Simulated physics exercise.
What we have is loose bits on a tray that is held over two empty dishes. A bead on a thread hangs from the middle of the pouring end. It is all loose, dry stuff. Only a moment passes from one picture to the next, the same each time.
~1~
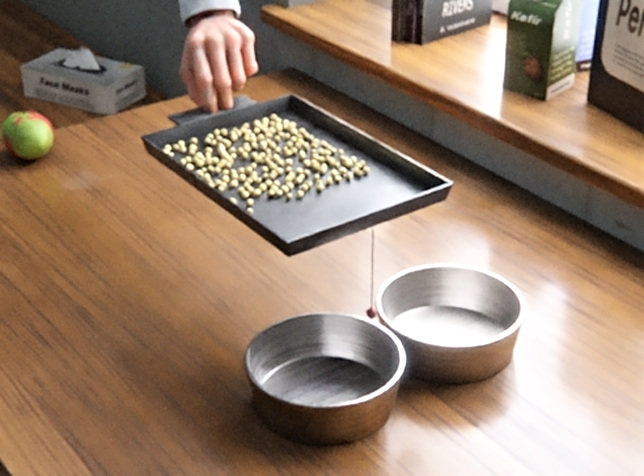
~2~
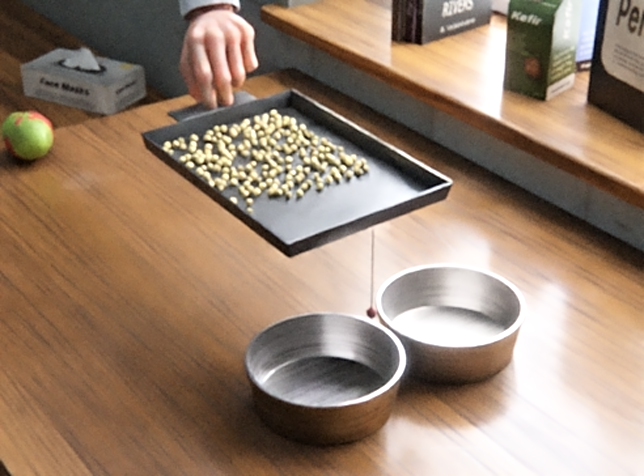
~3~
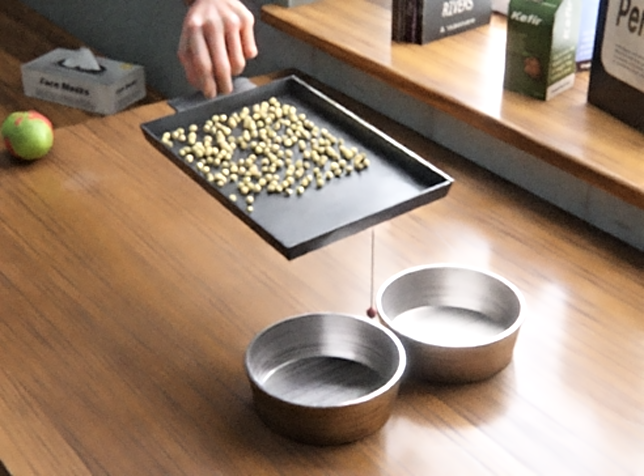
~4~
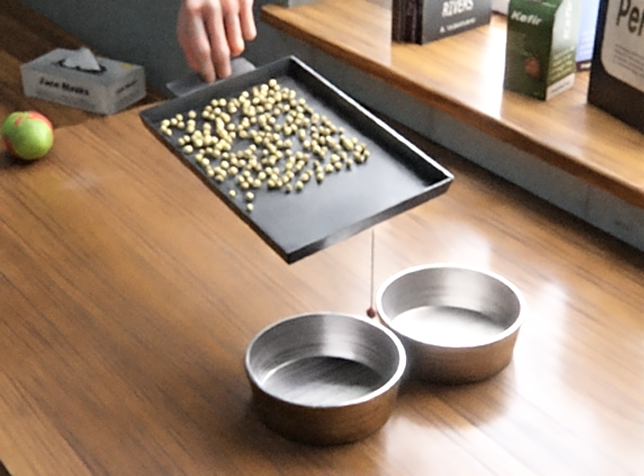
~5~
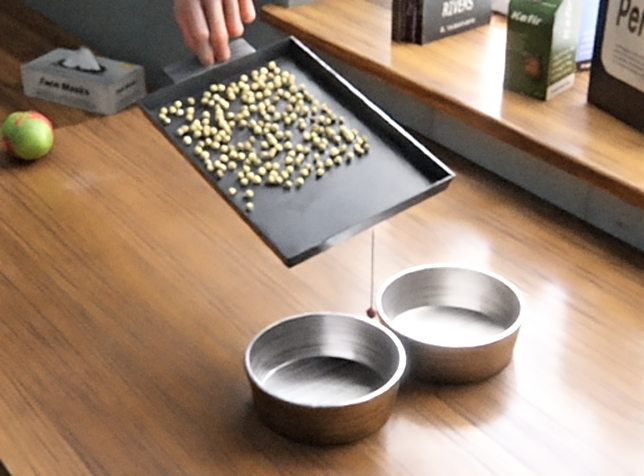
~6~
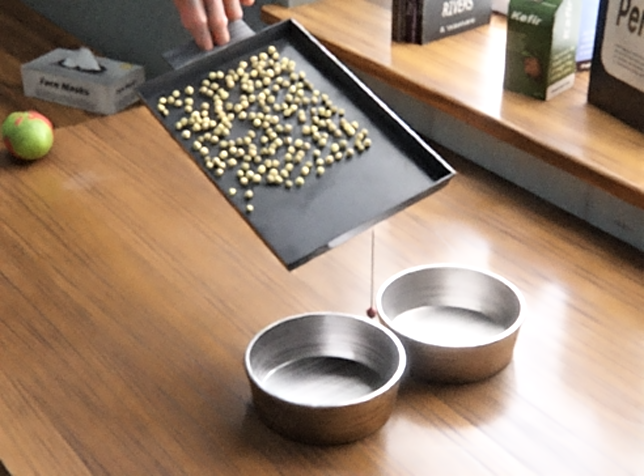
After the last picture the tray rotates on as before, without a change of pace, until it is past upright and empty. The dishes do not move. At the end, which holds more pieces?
It favours the left dish.
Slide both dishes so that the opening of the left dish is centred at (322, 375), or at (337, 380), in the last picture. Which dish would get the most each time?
First the left-hand dish, then the left-hand dish.
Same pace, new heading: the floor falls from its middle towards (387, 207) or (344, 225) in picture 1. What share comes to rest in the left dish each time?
Near 0 % and 80 %.
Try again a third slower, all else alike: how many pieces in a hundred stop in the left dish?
About 100 per cent.
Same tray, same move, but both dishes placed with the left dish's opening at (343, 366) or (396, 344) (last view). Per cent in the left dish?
About 90 and 0 per cent.
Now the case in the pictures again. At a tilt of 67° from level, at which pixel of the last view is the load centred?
At about (294, 268).
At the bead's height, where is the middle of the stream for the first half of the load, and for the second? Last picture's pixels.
First near (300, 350), later near (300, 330).
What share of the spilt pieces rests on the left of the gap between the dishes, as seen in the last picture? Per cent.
Roughly 90 in a hundred.
Soon, tray tipped steeply; about two thirds on the tray; a small part in the left dish; a stray few outside both; a small part in the air.
A while on, tray tipped past a quarter turn; a small part on the tray; most in the left dish; a small part outside both; a small part in the air.
Towards the end, tray tipped past a quarter turn; nearly all in the left dish; a small part outside both.
Finally, tray tipped past a quarter turn; nearly all in the left dish; none in the right dish; a small part outside both.
